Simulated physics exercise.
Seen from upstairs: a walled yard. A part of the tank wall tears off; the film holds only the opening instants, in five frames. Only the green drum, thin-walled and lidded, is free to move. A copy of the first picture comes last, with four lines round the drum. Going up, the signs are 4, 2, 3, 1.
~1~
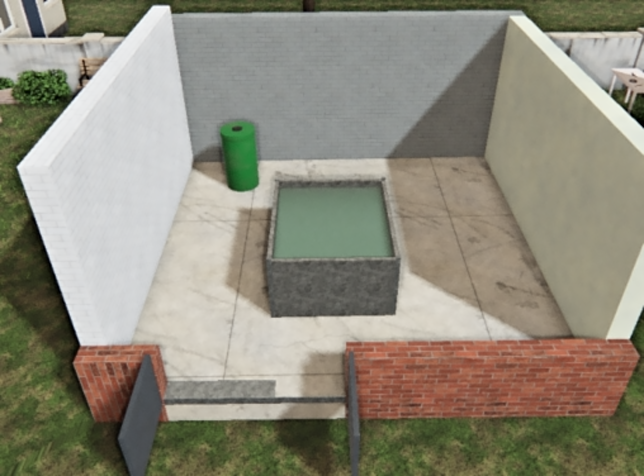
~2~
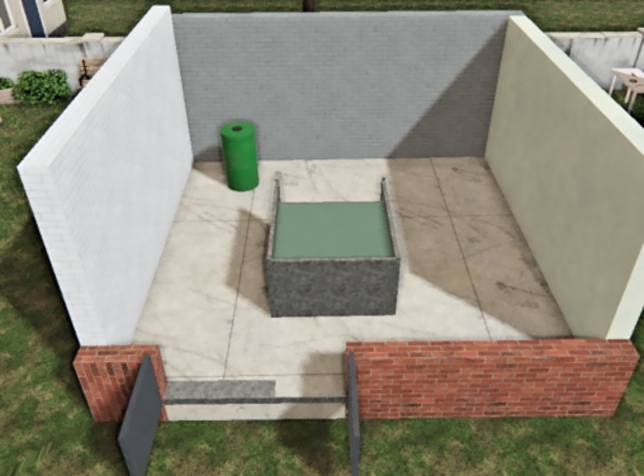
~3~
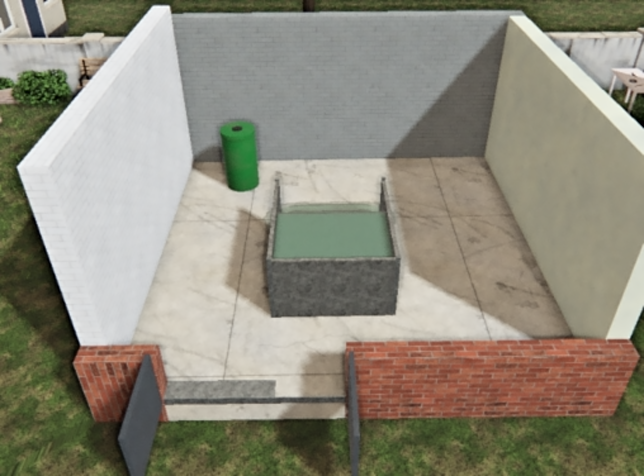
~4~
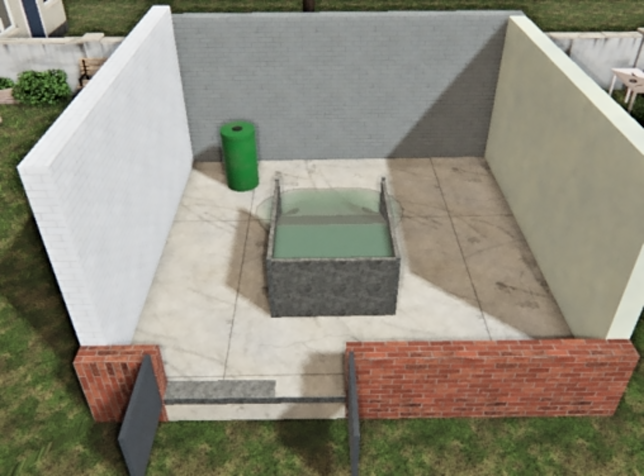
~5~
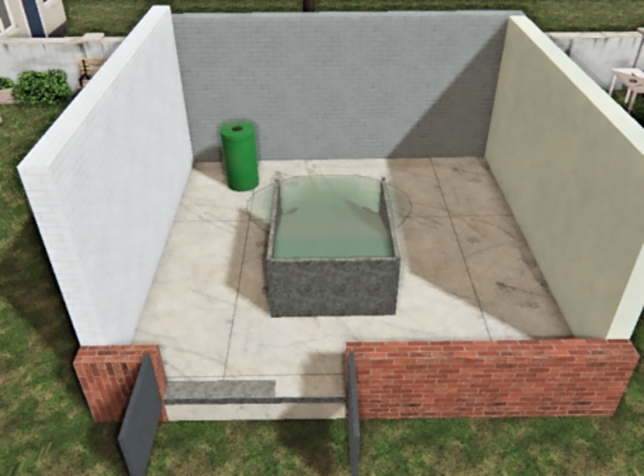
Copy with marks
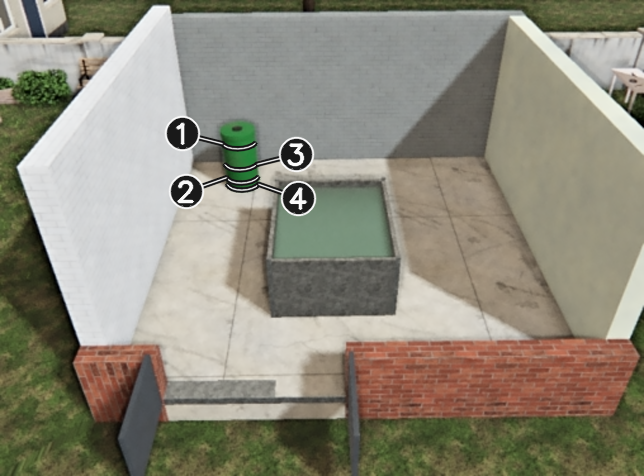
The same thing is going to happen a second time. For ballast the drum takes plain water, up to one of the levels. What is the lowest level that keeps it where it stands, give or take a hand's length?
I would pick mark 3.
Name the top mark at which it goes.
That is mark 2.
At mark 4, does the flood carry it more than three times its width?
Yes, clearly.
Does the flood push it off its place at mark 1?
No, that is safe.
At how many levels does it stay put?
Two of the four.
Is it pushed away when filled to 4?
Yes, it does.
On the marked copy, 1 at (237, 148); 2 at (241, 183); 3 at (239, 169); 4 at (241, 190); from the bottom up 4, 2, 3, 1.
For mark 1, it does not move.
For mark 2, it is pushed about 4 times its own width away.
For mark 3, it does not move.
For mark 4, it is washed out through the gate.
